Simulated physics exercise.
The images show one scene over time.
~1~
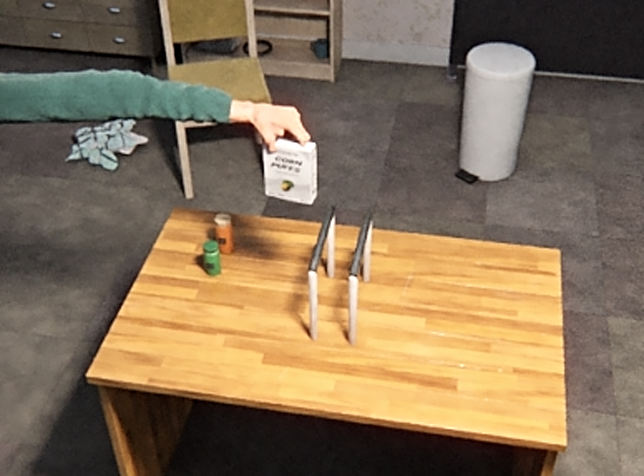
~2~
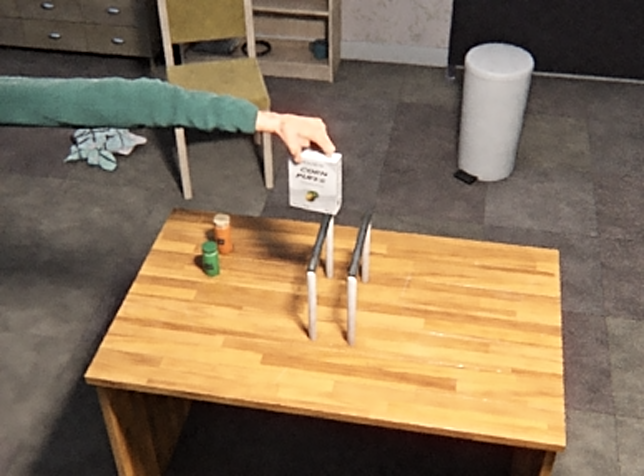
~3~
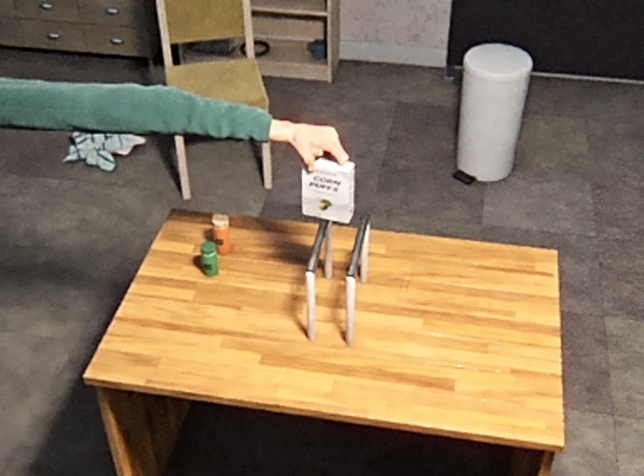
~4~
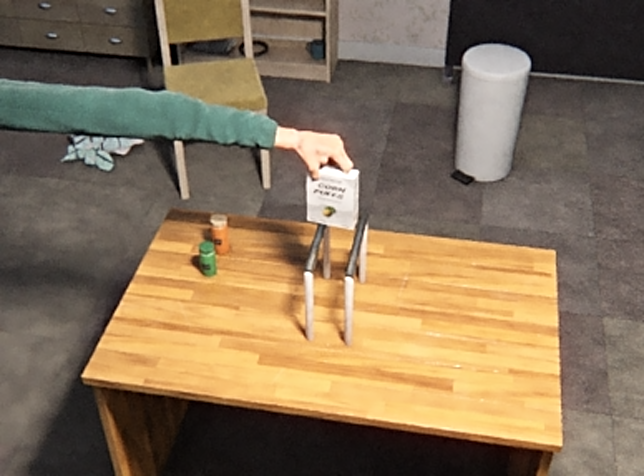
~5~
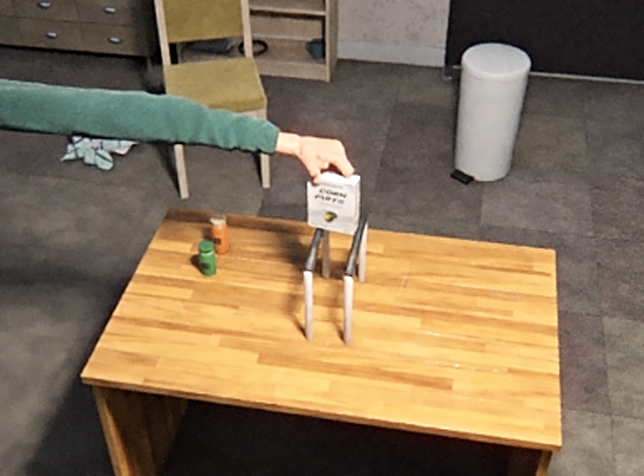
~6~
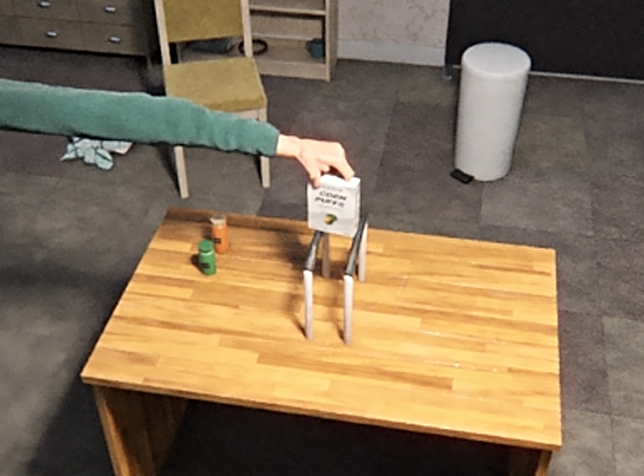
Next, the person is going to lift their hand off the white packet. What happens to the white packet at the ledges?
It rests on the ledges.
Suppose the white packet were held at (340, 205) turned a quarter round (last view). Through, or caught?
Through.
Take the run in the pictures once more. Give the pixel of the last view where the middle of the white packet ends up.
Near (333, 214).
Then, 0.20 s after the last picture, white packet slid a little near (333, 213).
Then, 0.70 s after the last picture, white packet resting near (333, 213).
At rest, all 3 in place. Seen from the same camera at the end, white packet near (333, 213). The packet is caught.
